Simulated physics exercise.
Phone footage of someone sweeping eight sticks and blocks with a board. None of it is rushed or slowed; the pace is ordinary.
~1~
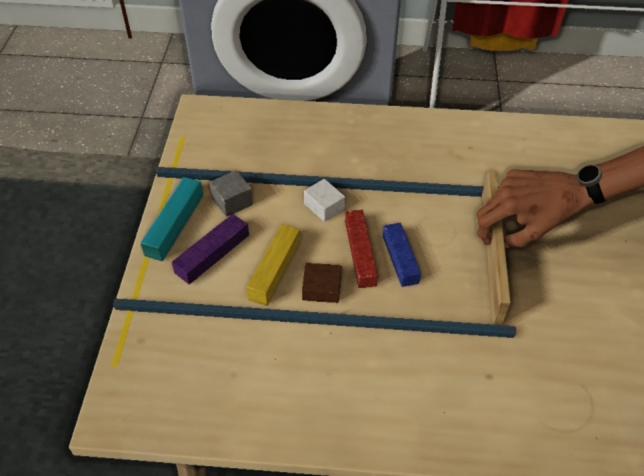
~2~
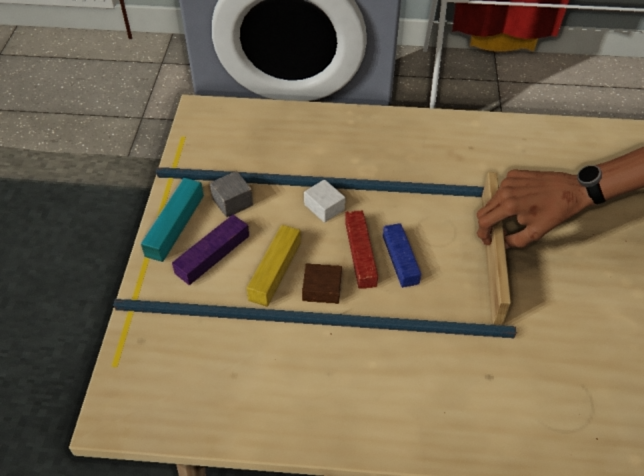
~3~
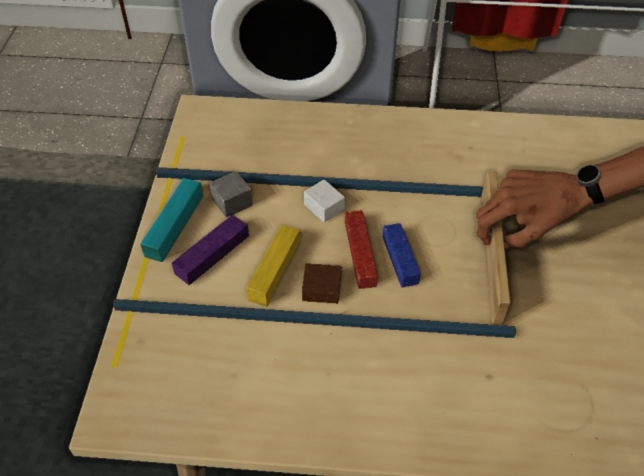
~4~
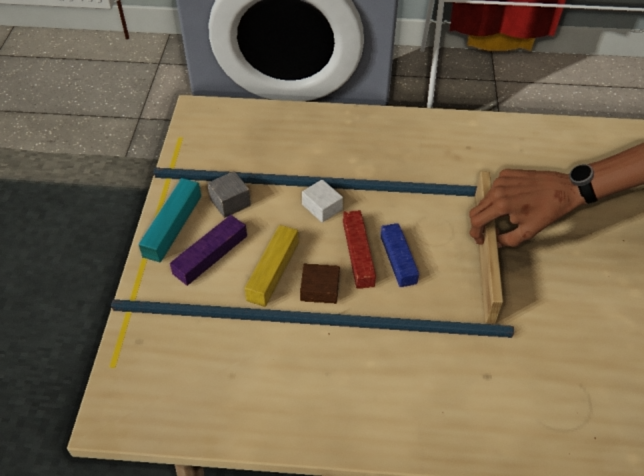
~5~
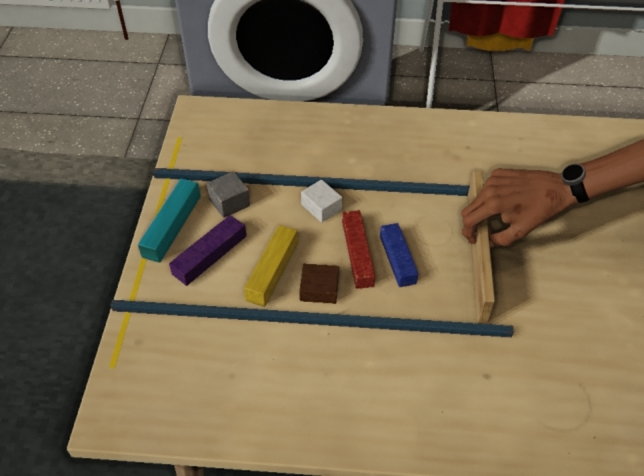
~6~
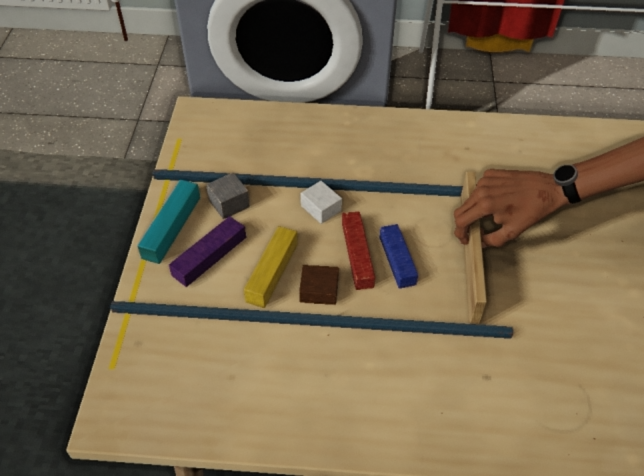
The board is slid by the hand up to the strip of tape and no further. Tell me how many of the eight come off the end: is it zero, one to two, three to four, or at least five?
It is at least five.
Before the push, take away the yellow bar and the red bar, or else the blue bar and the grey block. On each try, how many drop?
It would be 3 and 3.
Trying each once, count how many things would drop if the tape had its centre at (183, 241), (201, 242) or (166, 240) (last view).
Down on the floor: 2, 1 and 4.
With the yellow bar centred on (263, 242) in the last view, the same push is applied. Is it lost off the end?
Here the yellow bar departs.
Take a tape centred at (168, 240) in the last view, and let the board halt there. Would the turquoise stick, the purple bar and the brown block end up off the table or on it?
Starting with the turquoise stick, it ends up falling, then the purple bar ends up falling, then the brown block keeps its place.
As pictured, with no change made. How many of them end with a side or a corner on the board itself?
That makes 3.
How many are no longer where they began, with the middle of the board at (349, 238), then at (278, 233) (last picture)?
That makes 5 at the first spot and 6 at the second.
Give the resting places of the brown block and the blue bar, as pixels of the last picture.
Answer: First (117, 285), after that (139, 238).
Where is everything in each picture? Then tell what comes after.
In the first picture, turquoise stick (173, 218); purple bar (212, 248); grey block (231, 194); board (495, 245); tape (153, 236).
In the second picture, purple bar (212, 249); yellow bar (275, 265).
In the third picture, grey block (231, 194); brown block (322, 284).
In the fourth picture, turquoise stick (171, 219); red bar (359, 248).
In the fifth picture, purple bar (209, 249); white block (322, 201).
In the sixth picture, turquoise stick (170, 221); purple bar (209, 251); grey block (228, 196); board (472, 245); tape (150, 239).
Soon after, none off yet; turquoise stick at rest near (170, 221); purple bar at rest near (209, 251); grey block at rest near (228, 196).
Then, none off yet; turquoise stick at rest near (167, 220); purple bar moved a little near (184, 245); grey block moved a little near (214, 192).
By the end, the number that fall off is five or more; fallen, red bar, yellow bar, grey block, purple bar and turquoise stick.
